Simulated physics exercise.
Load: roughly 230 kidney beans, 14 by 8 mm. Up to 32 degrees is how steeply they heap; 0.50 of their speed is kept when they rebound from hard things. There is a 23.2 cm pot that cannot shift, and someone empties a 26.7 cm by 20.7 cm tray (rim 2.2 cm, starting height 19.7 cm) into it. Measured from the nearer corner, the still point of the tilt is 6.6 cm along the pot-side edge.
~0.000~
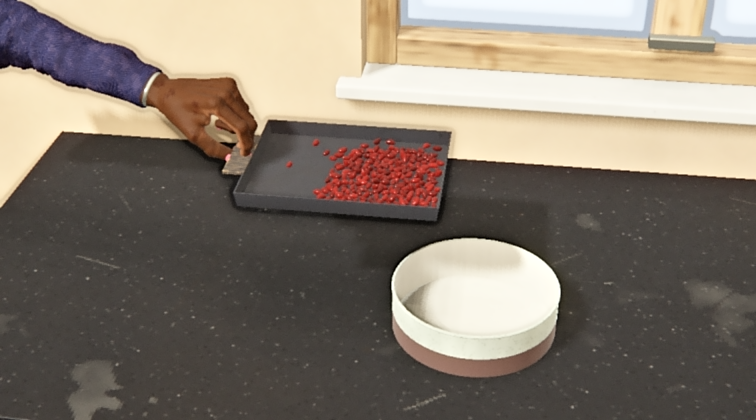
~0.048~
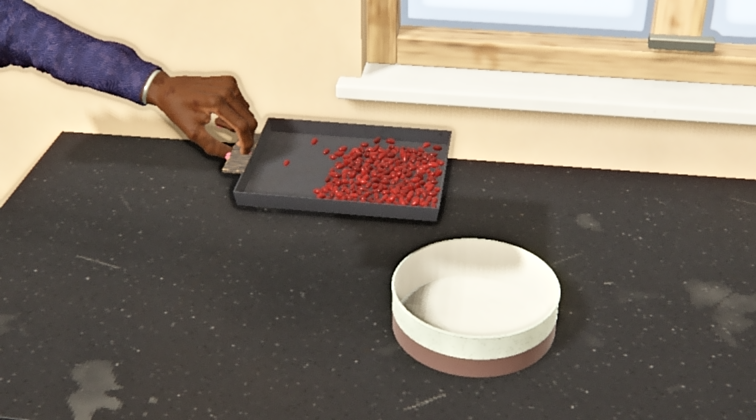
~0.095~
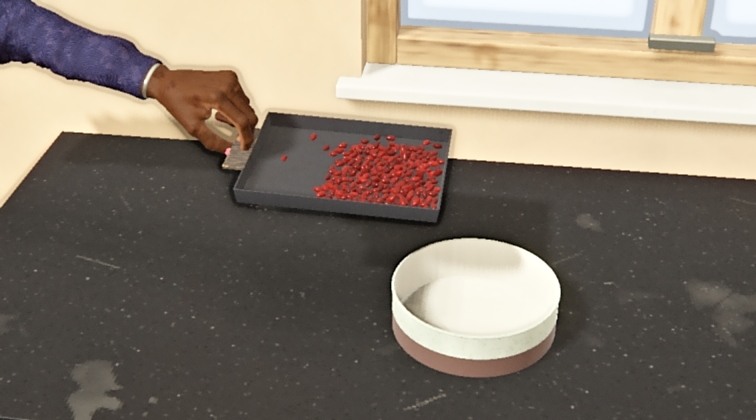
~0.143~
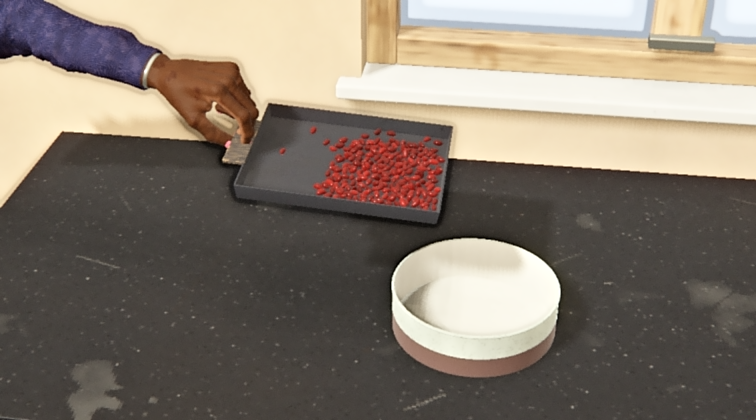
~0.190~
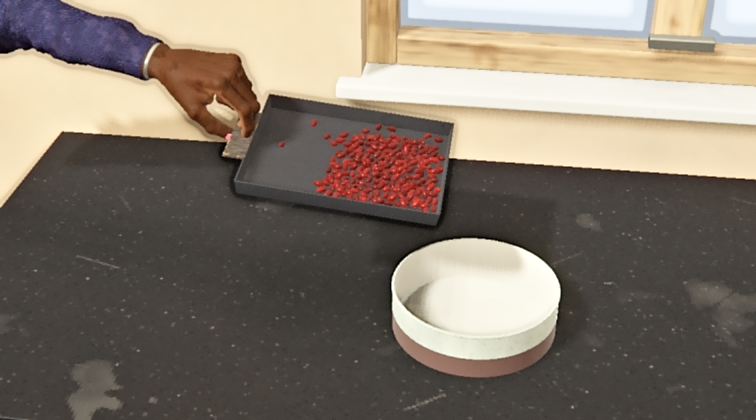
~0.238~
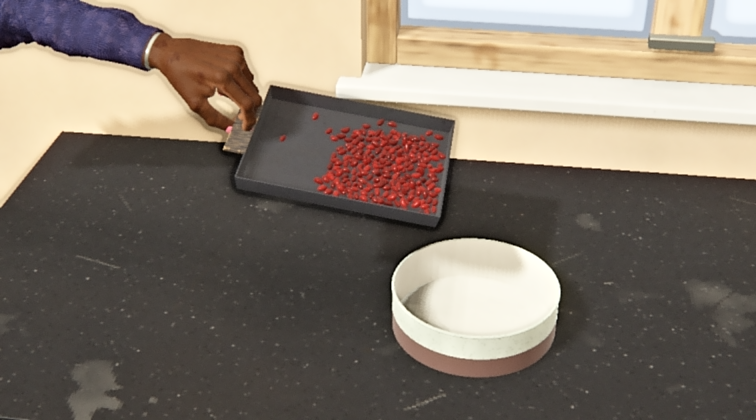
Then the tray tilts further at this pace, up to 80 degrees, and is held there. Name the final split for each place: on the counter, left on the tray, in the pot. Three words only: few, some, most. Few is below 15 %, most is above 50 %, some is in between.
Counter - few, left on the tray - few, pot - most.
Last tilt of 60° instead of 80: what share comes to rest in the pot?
Estimated share: About 35 %.
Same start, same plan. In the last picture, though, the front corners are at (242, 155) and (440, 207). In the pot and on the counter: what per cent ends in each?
In the pot: 55 per cent; on the counter: 15 per cent.
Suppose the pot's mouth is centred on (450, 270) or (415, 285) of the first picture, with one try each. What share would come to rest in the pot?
80 and 90 %.
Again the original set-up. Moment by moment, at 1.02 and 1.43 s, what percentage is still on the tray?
About 100, 30.
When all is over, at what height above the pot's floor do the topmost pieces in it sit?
Measured height: Approx. 2.0 cm.
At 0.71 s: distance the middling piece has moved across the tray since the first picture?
Some 2 cm.
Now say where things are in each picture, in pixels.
The first picture shows tray tilt 0 degrees, front corners at (237, 192) and (436, 206); middle of the pieces at (380, 177); pot at (476, 285).
The second picture shows tray tilt 1 degrees, front corners at (237, 191) and (436, 207); middle of the pieces at (380, 176).
The third picture shows tray tilt 3 degrees, front corners at (237, 188) and (437, 208); middle of the pieces at (380, 174).
The fourth picture shows tray tilt 6 degrees, front corners at (237, 184) and (437, 210), lowest corner right front; middle of the pieces at (381, 172).
The fifth picture shows tray tilt 9 degrees, front corners at (238, 180) and (437, 212), lowest corner right front; middle of the pieces at (381, 169).
The sixth picture shows tray tilt 12 degrees, front corners at (238, 176) and (438, 215), lowest corner right front; middle of the pieces at (382, 167); pot at (476, 285). The tray's pace is about 70 degrees a second.
After 0.71 s, tilt 45 degrees; the tray holds 100 %, the pot 0 %.
Then, at 1.02 s, tilt 66 degrees; the tray holds 100 %, the pot 0 %.
After 1.43 s, tilt 80 degrees; the tray holds 30 %, the pot 60 %.
At rest (3.0 s), counter 0 %, tray 5 %, pot 95 %.
